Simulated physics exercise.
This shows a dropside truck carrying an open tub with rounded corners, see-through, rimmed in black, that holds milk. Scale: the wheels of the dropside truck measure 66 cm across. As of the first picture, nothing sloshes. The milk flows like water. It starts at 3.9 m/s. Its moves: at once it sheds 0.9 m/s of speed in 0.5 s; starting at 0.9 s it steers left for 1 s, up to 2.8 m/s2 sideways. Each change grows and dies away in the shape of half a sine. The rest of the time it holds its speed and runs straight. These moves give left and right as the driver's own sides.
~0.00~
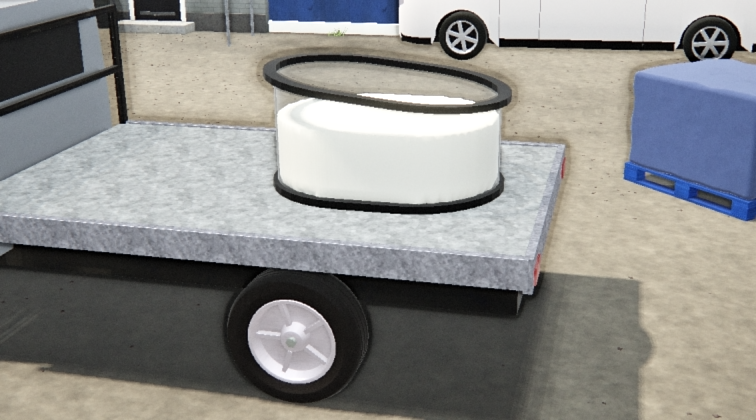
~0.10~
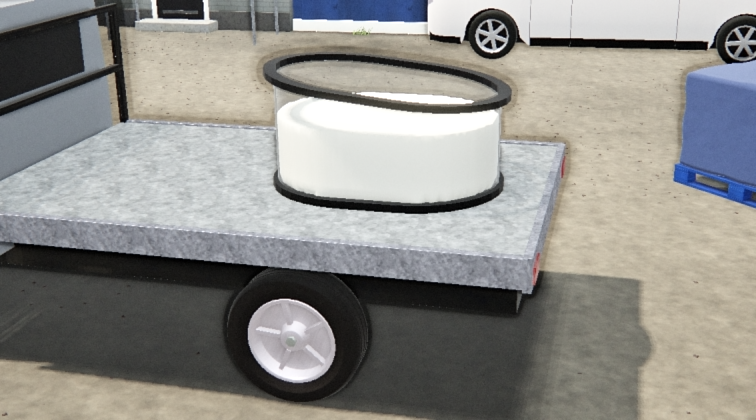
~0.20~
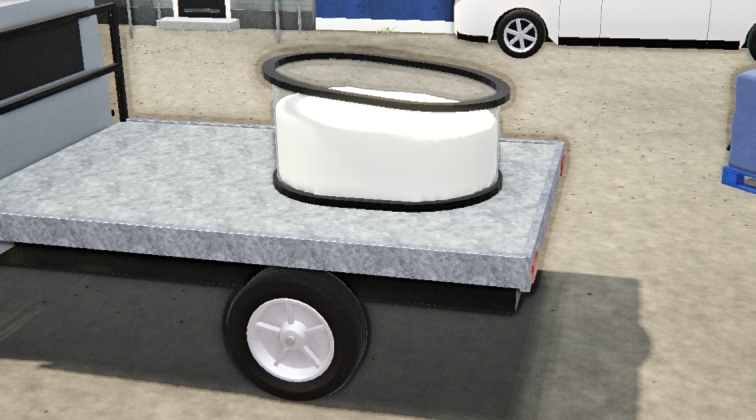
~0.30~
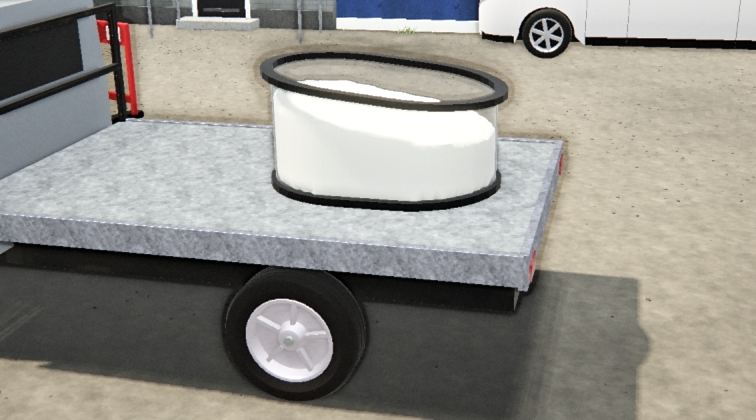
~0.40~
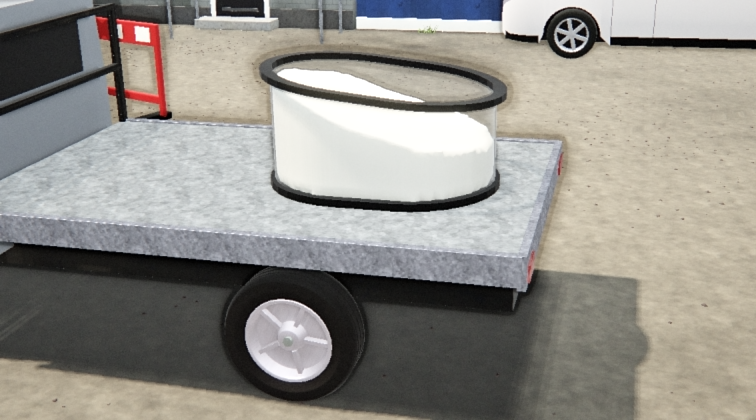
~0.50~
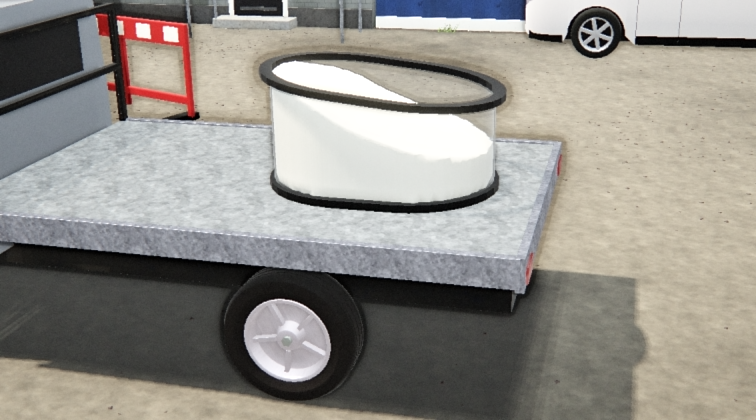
A flatbed truck carrying a clear, black-rimmed tub of milk rolls left past a parked white van, the milk lying level at first as a blue load slips out of view at right. Then the truck slows slightly, and the milk climbs the tub's left end and sinks at the right, tilting increasingly steeply.
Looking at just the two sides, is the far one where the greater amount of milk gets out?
Yes, the far one.
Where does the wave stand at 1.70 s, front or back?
Forward end.
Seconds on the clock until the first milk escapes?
That comes at some 1.5 s.
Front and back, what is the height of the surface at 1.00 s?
I'd say some 26 centimetres in front and some 44 centimetres behind.
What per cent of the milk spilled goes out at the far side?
Close to 40 per cent goes that way.
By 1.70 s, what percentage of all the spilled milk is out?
Roughly 20 % of the total.
Then, 1.00 s in, front 27 cm, middle 32 cm, back 44 cm above the floor; no loss so far.
Then, 1.70 s in, front 37 cm, middle 34 cm, back 30 cm above the floor; the loss stands at 1 per cent, over the right end.
Then, 2.40 s in, front 26 cm, middle 34 cm, back 37 cm above the floor; the loss stands at 5 per cent, over the far side and the right end, a little elsewhere.
Then, 4.89 s in, the loss stands at 7 per cent, over the far side and the right end, a little elsewhere; the near side has passed 1 per cent and the far side 3.
